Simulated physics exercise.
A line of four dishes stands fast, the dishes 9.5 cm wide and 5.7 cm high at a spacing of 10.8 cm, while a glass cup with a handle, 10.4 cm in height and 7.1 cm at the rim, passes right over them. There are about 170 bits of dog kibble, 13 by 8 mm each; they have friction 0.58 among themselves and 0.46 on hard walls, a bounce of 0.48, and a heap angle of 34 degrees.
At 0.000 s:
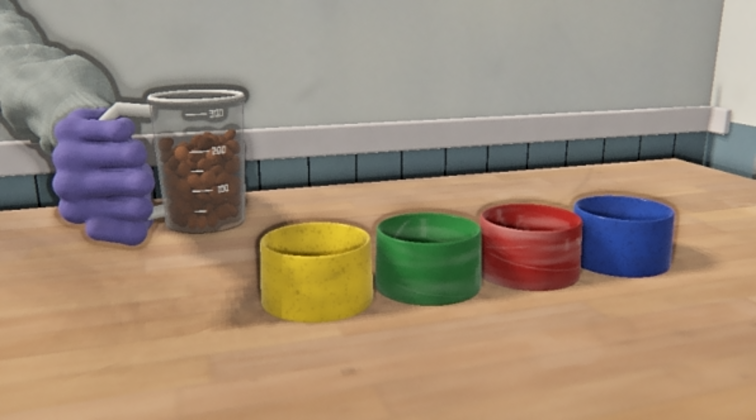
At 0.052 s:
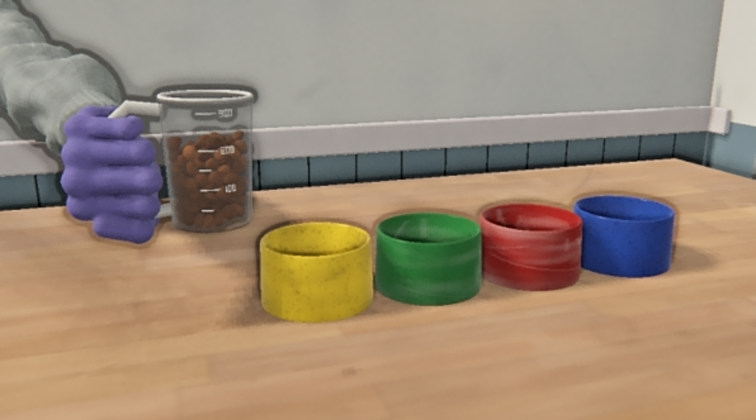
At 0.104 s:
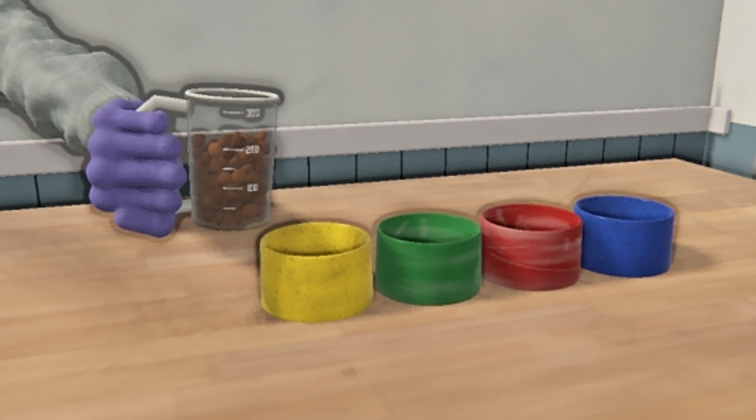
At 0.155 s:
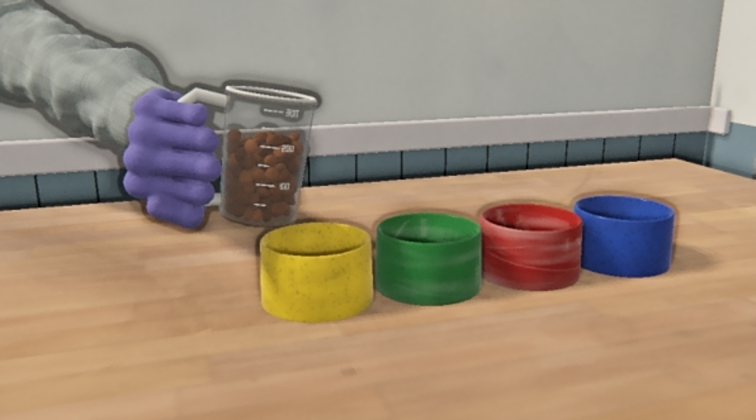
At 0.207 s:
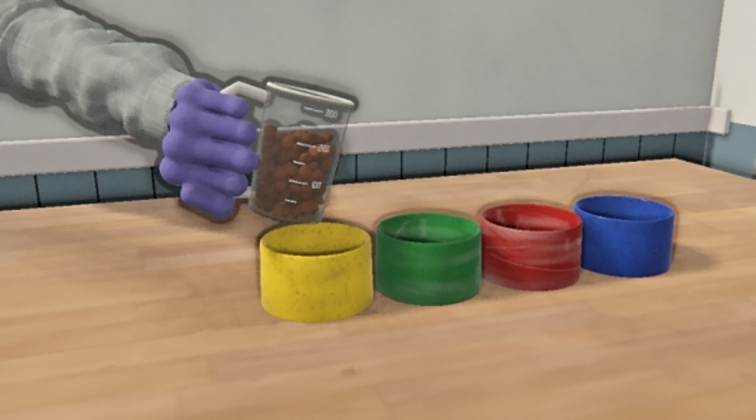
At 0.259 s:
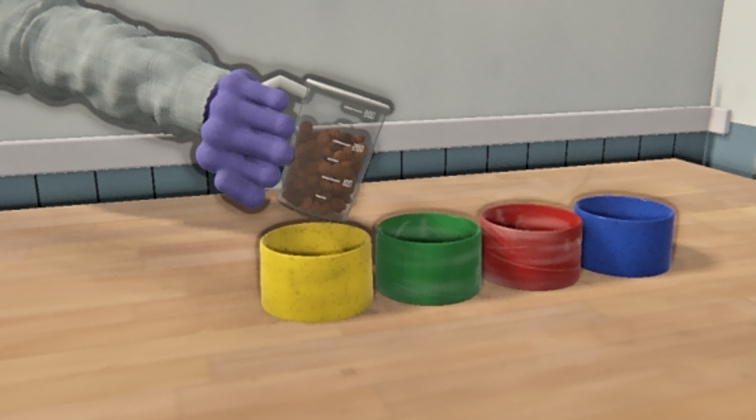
A purple-gloved hand in a grey sleeve holds a clear, handled measuring cup of brown pellets at the left of a pale wooden tabletop, seen from slightly above by a still camera. Four round dishes, yellow, green, red and blue from left to right, sit in a row before a grey wall with blue tiles. The hand carries the cup rightward, slowly then faster, tilting it rightward behind the yellow dish.
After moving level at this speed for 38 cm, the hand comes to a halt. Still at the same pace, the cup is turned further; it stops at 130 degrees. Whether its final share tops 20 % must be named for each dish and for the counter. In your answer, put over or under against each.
Red dish - under; blue dish - over; green dish - under; yellow dish - under; counter - under.
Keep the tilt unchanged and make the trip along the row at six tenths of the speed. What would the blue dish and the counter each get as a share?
Shares: Blue 100, counter 0.
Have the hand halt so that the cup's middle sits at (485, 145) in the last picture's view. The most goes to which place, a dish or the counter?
Red.
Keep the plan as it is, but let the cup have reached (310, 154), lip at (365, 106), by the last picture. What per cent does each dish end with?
Per cent kept: Red 0; blue 100; green 0; yellow 0.
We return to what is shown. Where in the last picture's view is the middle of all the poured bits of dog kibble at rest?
(627, 238) or so.
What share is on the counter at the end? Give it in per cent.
Some 5 in a hundred.
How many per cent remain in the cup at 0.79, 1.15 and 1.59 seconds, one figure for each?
One after the other: 100, 90, 5 in a hundred.
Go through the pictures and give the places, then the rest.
The first picture shows cup at (202, 160), tilt 0 degrees, lip at (242, 95), moved 0.0 cm; middle of the pieces at (202, 184); yellow dish at (316, 240); green dish at (429, 228); red dish at (531, 218); blue dish at (623, 208).
The second picture shows cup at (209, 160), tilt 1 degrees, lip at (250, 95), moved 0.6 cm; middle of the pieces at (209, 184).
The third picture shows cup at (232, 159), tilt 4 degrees, lip at (276, 97), moved 2.4 cm; middle of the pieces at (230, 182).
The fourth picture shows cup at (265, 156), tilt 9 degrees, lip at (314, 100), moved 5.2 cm; middle of the pieces at (260, 179).
The fifth picture shows cup at (298, 154), tilt 14 degrees, lip at (350, 103), moved 8.0 cm; middle of the pieces at (291, 177).
The sixth picture shows cup at (330, 152), tilt 20 degrees, lip at (386, 107), moved 10.8 cm; middle of the pieces at (321, 174); yellow dish at (316, 240); green dish at (429, 228); red dish at (531, 218); blue dish at (623, 208). The cup turns about 100 degrees a second and travels 54 cm a second.
Then, at 0.79 s, tilt 72 degrees; cup holds 100 %.
After 1.15 s, tilt 107 degrees; cup holds 90 %, blue 5 %.
After 1.59 s, tilt 130 degrees; cup holds 5 %, blue 90 %.
In the end, at 2.2 s, red 0 %, blue 95 %, green 0 %, yellow 0 %, counter 5 %.
